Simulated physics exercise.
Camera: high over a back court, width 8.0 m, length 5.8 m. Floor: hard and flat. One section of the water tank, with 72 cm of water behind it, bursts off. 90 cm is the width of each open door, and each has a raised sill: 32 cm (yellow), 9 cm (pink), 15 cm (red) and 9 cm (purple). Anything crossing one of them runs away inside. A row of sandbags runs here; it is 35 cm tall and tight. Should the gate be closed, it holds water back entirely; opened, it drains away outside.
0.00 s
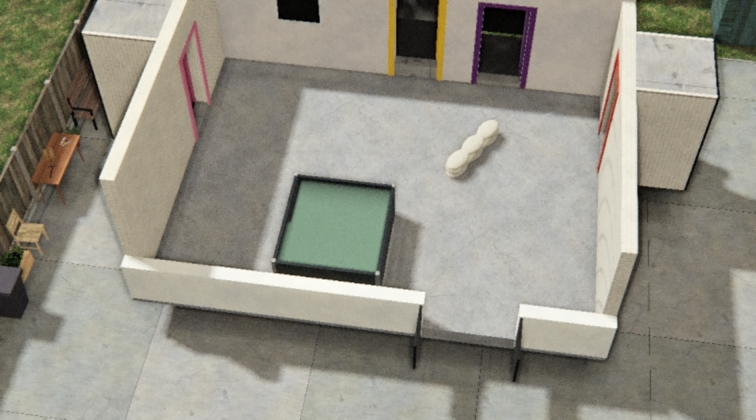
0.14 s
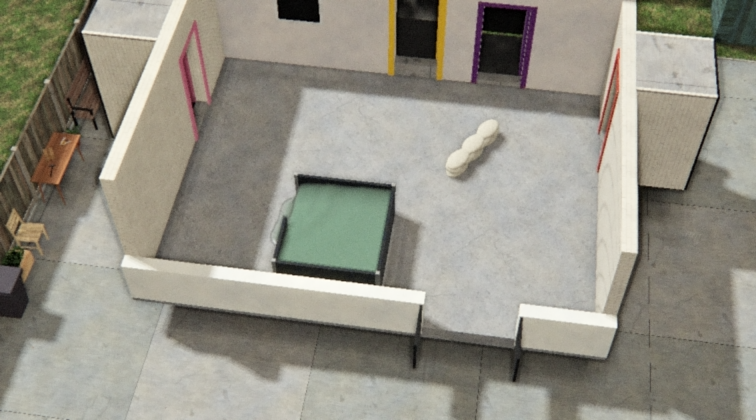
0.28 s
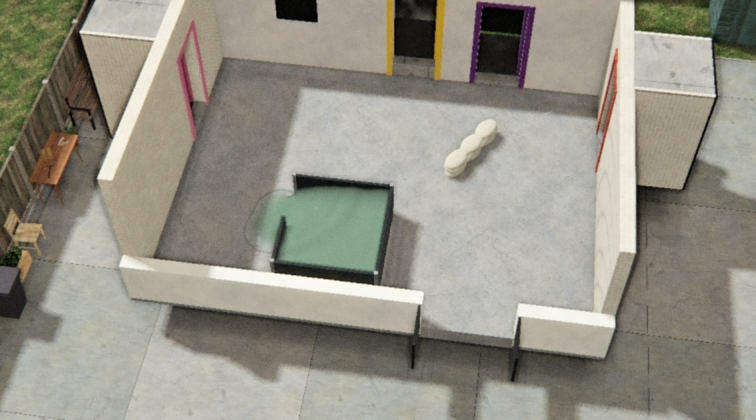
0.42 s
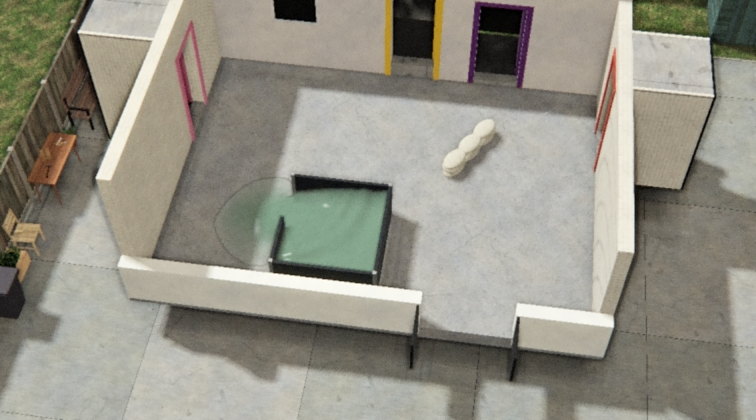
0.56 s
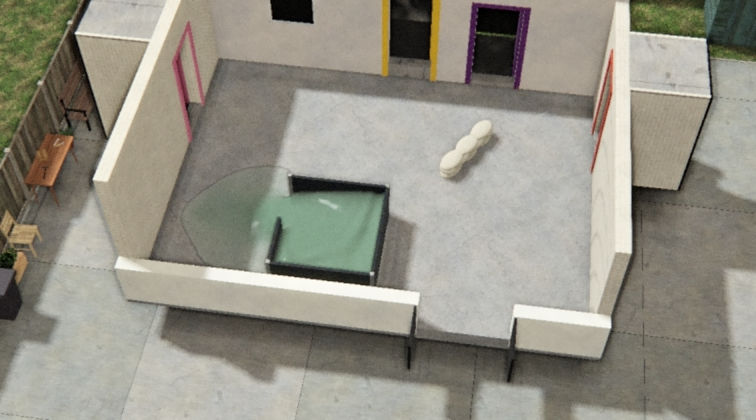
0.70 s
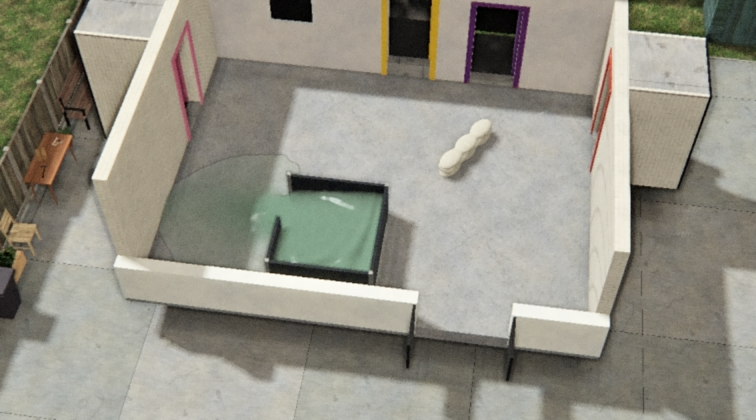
Greenish water burst out through a gap in the left side of a square, dark-edged tank in a walled courtyard, then fanned across the grey floor to the left in a widening, thinning sheet.
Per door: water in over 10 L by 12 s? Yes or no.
Yellow door no, pink door yes, red door no, purple door no.
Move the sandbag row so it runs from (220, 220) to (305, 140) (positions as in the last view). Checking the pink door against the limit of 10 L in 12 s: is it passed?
Well, at pink the limit is respected.
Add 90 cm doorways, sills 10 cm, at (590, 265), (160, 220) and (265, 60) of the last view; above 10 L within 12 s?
So, in the order given, it's shy of the mark, then beyond the mark, then beyond the mark.
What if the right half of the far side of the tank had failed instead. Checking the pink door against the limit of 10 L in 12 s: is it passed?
Measured against that limit, the pink door stays within it.
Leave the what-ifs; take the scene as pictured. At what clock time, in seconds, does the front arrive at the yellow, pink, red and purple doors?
Yellow: 3.6 s; pink: 1.3 s; red: 7.0 s; purple: 4.5 s.
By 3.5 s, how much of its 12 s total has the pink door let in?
That works out near 75%.
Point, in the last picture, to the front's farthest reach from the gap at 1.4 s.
Around pixel (198, 114).
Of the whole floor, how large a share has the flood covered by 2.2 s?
About 25 per cent.
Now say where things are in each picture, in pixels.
The water tank at (335, 225) is whole and still, 72 cm deep, in the first picture.
The front is at a hidden place, 0.6 m from the gap at (294, 215); 0.2 m2 of floor is under water; 72 cm left at the back of the water tank, in the second picture.
Water pours out at (293, 216) and has run 0.9 m, to (252, 241); typically 10 cm deep outside, 72 cm at the water tank's back, in the third picture.
Water pours out at (291, 217) and has run 1.4 m, to (219, 224); typically 8 cm deep outside, 70 cm at the water tank's back, in the fourth picture.
The front is at (190, 207), 1.9 m from the gap at (289, 217); 3.5 m2 of floor is under water; 63 cm left at the back of the water tank, in the fifth picture.
Water pours out at (287, 216) and has run 2.4 m, to (173, 188); typically 5 cm deep outside, 61 cm at the water tank's back, in the sixth picture.
After 1.4 s water covers 20 % of the floor and is deepest (36 cm) near (140, 281); yellow door not reached, pink door 8 cm at the sill, 0 L in, red door not reached, purple door not reached.
After 2.2 s water covers 25 % of the floor and is deepest (38 cm) near (140, 281); yellow door not reached, pink door 15 cm at the sill, 10 L in, red door not reached, purple door not reached.
After 3.5 s water covers 30 % of the floor and is deepest (24 cm) near (234, 61); yellow door not reached, pink door 11 cm at the sill, 24 L in, red door not reached, purple door not reached.
After 7.0 s water covers 65 % of the floor and is deepest (16 cm) near (205, 95); yellow door 5 cm at the sill, 0 L in, pink door 9 cm at the sill, 31 L in, red door 4 cm at the sill, 0 L in, purple door 3 cm at the sill, 0 L in.
After 12.0 s water covers 95 % of the floor and is deepest (10 cm) near (574, 102); yellow door 4 cm at the sill, 0 L in, pink door 8 cm at the sill, 33 L in, red door 7 cm at the sill, 0 L in, purple door 8 cm at the sill, 0 L in.
